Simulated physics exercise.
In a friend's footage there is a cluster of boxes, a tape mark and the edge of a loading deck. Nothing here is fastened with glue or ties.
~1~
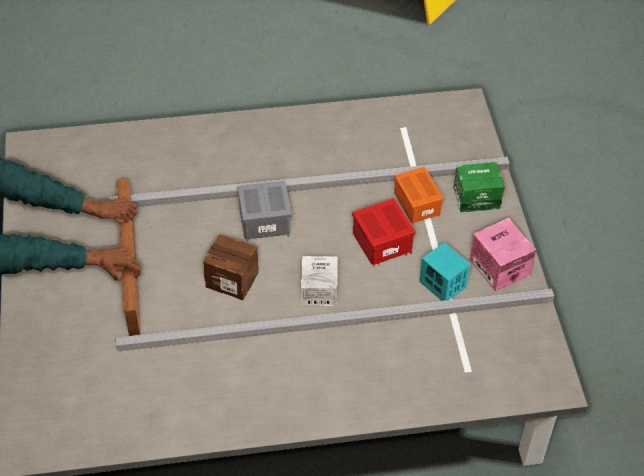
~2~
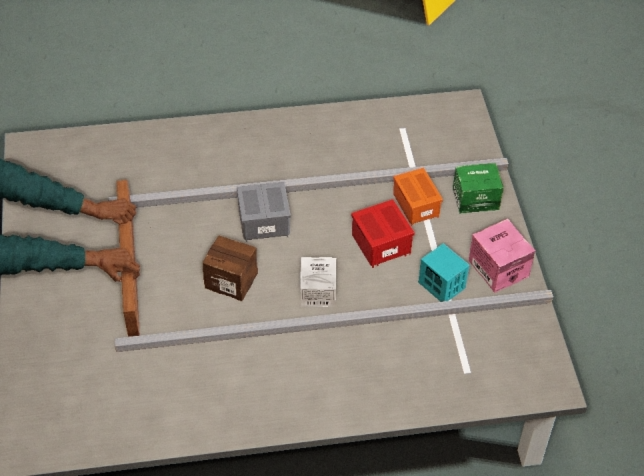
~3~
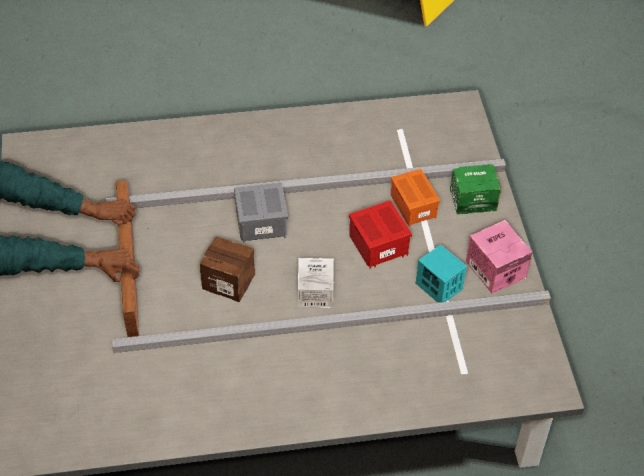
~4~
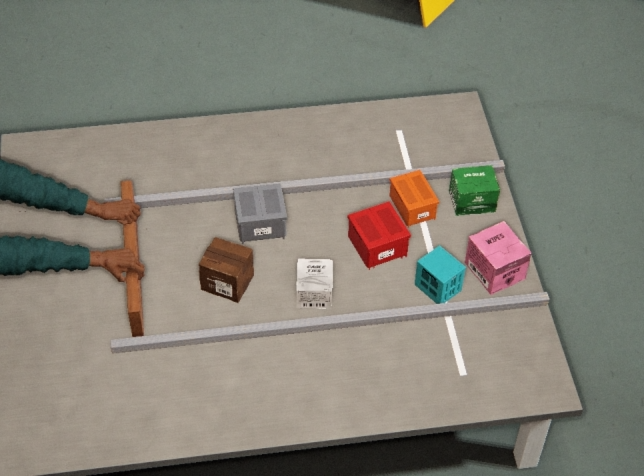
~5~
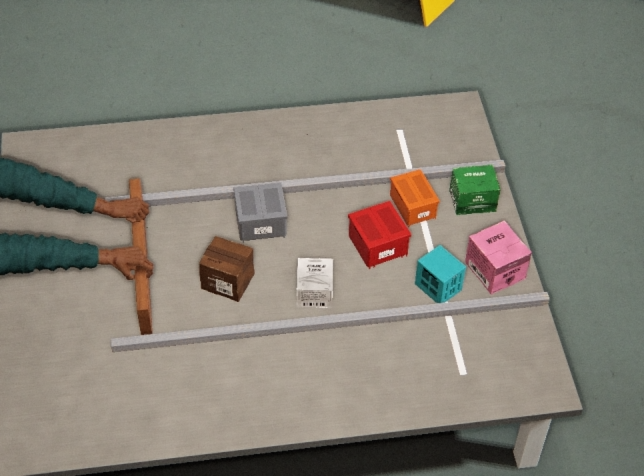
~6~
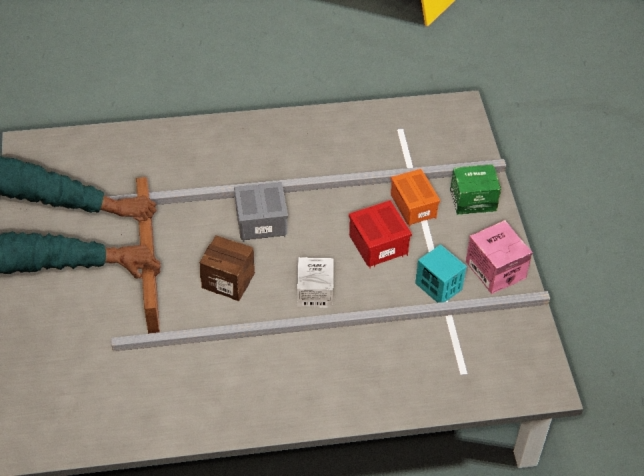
Two hands in teal sleeves grip an upright wooden plank at the left of a grey table, seen from high above at a slight slant over a green-grey floor. Between two pale rails sit grey, brown, white and red boxes, with orange, turquoise, green and pink ones near a white tape line at right. The view shifts very slightly, then the hands slide the plank a short way right, while the boxes stay still.
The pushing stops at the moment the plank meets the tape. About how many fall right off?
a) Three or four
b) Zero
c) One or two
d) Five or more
Answer: C.
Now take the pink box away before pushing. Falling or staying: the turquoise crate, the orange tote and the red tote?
Turquoise crate stays put, orange tote stays put, red tote stays put.
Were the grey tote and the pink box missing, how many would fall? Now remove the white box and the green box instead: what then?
Result, first then second: 0, 0.
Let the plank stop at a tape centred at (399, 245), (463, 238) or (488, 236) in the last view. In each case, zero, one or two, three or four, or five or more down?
Going through the places as listed, I'd say not one, then three to four, then 5 or more.
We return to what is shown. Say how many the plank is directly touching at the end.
It's 3.
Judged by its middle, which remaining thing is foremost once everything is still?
The one is the pink box.
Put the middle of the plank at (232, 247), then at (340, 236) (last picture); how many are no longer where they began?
By then 1, and 5.
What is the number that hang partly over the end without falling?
2 in all.
Soon after, none off yet; pink box at rest near (498, 257); green box at rest near (475, 190); turquoise crate at rest near (441, 275).
By the end, the number that fall off is one or two; fallen, green box.
